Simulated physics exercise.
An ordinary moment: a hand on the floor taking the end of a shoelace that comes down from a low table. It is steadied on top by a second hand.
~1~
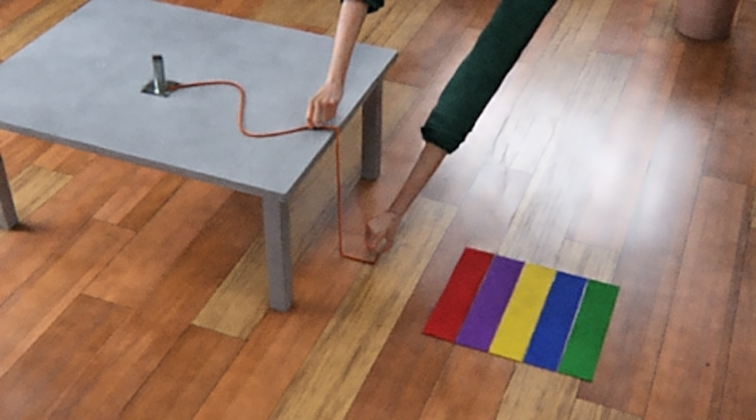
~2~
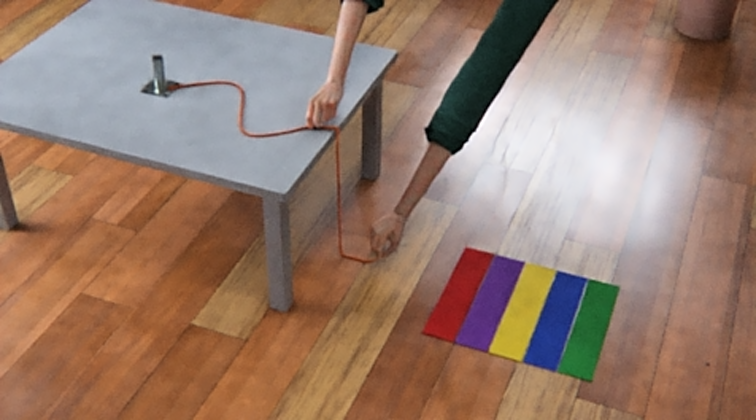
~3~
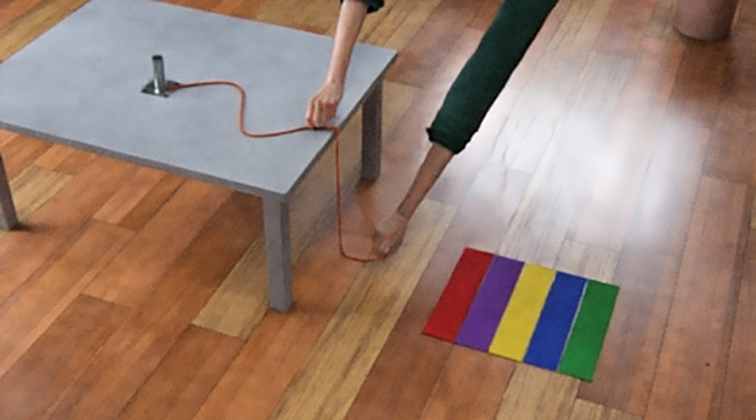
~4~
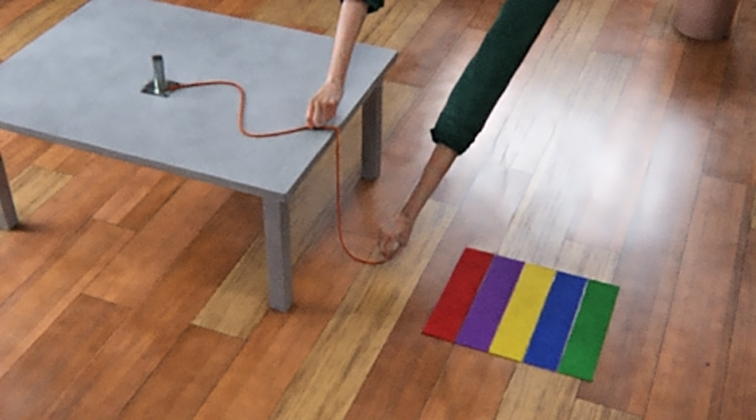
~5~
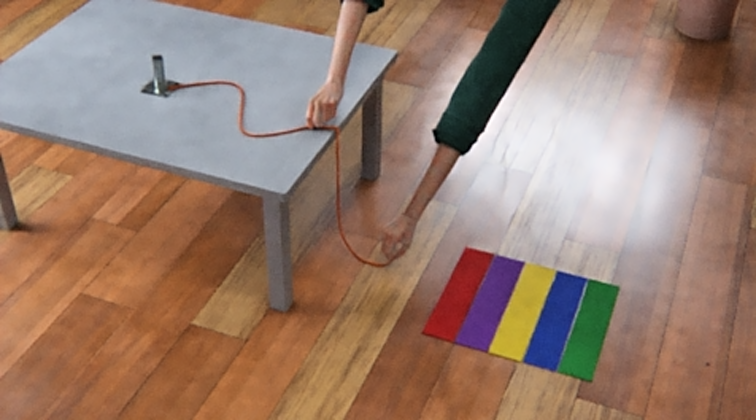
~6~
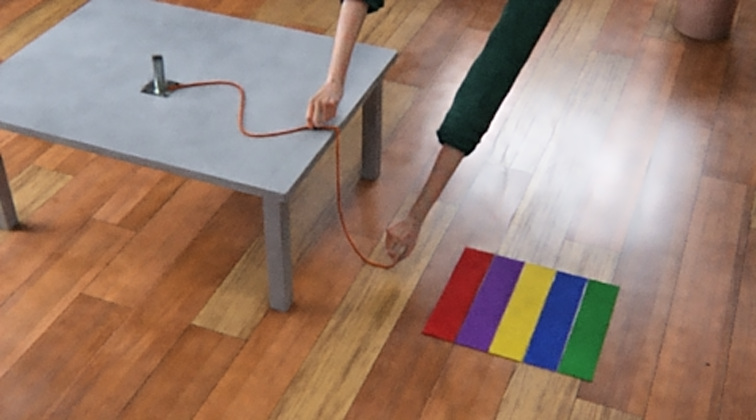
A hand on the floor held the end of a reddish shoelace hanging from a low gray table and drew it slightly to the right, while another hand stayed at the table's edge.
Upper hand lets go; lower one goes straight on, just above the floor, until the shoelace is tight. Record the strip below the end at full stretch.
Below the end: Blue.
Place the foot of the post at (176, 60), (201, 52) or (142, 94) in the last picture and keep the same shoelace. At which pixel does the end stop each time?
Try by try: (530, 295), (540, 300) and (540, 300).
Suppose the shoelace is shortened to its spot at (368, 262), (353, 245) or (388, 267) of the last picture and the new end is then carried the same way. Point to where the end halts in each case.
Taking the tries in order gives (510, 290), (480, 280) and (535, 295).
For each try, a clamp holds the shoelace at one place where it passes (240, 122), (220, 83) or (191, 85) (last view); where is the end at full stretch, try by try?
Pixel places, try by try: (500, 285), (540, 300), (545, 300).
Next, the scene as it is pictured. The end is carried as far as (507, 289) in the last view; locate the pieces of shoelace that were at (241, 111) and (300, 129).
Well, the first one sits at (275, 116), and the second one sits at (344, 162).
A little later, end near (507, 289); over purple.
Next, end near (538, 298); over yellow.
When it is tight, end near (556, 303); over blue. It halts on the blue strip.
